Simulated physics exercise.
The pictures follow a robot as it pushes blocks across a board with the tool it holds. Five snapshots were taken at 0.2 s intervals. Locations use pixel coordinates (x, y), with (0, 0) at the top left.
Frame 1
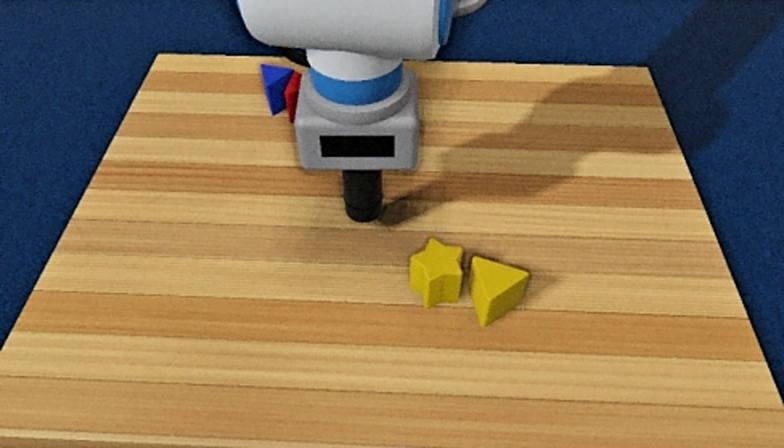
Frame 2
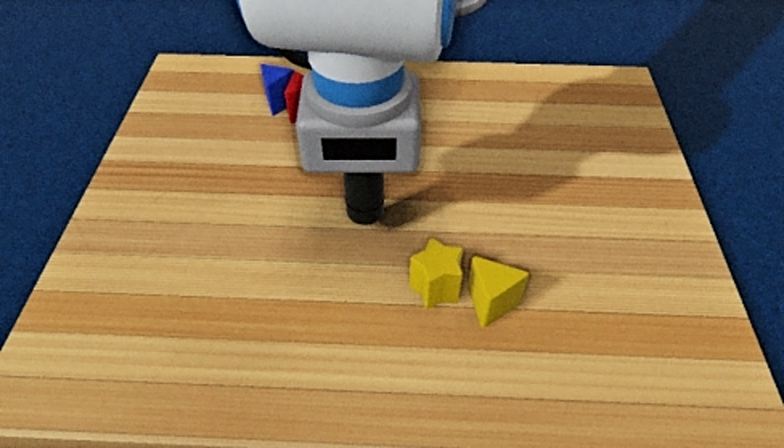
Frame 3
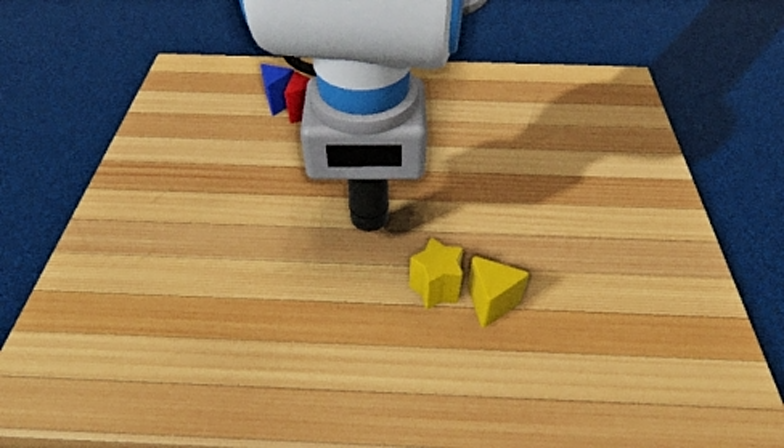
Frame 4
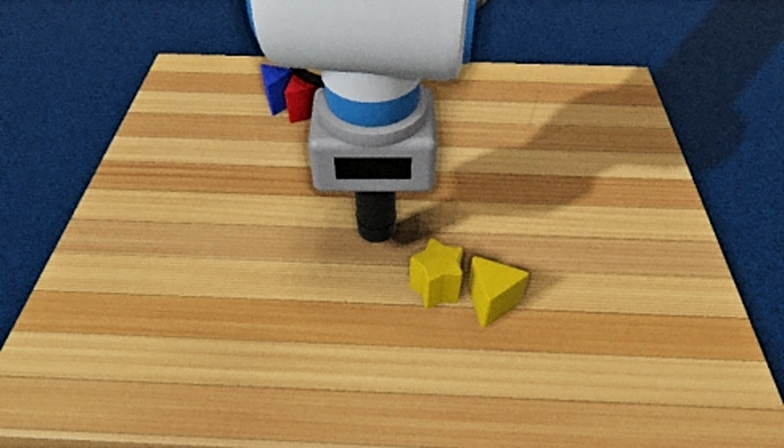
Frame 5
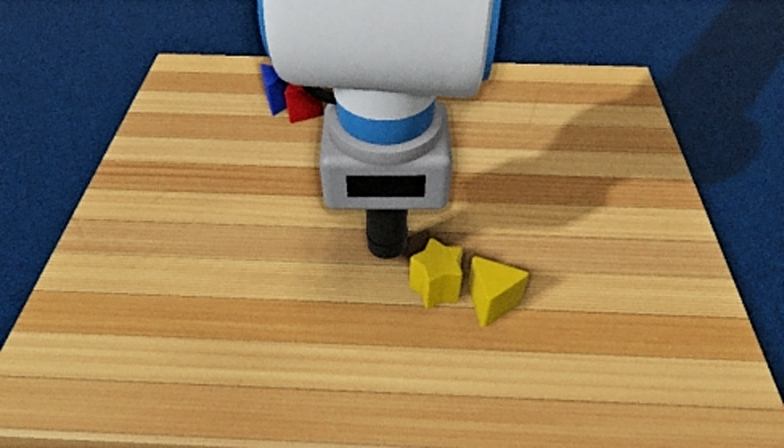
A white and grey robot arm with blue bands and a black tip moves slightly toward the viewer and to the right over a striped wooden board on a blue surface, seen from above at an angle. A yellow star block and a yellow three-sided block sit right of centre, with blue and red pieces at the upper left. The tip nears the star while the blocks and the camera stay still.
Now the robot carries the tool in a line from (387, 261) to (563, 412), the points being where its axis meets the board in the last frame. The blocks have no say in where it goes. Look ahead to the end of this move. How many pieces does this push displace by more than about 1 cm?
Expect two.
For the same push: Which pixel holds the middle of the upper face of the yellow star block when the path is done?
I'd expect the centre of its top face to be at (565, 329).
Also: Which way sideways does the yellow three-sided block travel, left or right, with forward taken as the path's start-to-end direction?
It goes left.
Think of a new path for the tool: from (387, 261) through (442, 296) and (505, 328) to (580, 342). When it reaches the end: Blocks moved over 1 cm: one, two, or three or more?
Two of them.
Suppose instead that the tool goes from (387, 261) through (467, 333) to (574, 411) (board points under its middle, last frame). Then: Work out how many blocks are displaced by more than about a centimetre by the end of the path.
The count will be 2.
The first path, step by step. One third of the way, tool (440, 292); yellow star block (484, 288), turned 30° anticlockwise; yellow three-sided block (527, 282), turned 15° anticlockwise.
Two thirds of the way, tool (500, 343); yellow star block (544, 318), turned 60° anticlockwise; yellow three-sided block (556, 284), turned 45° anticlockwise.
At the end, tool (570, 399); yellow star block (565, 329), turned 100° anticlockwise; yellow three-sided block (557, 283), turned 50° anticlockwise.
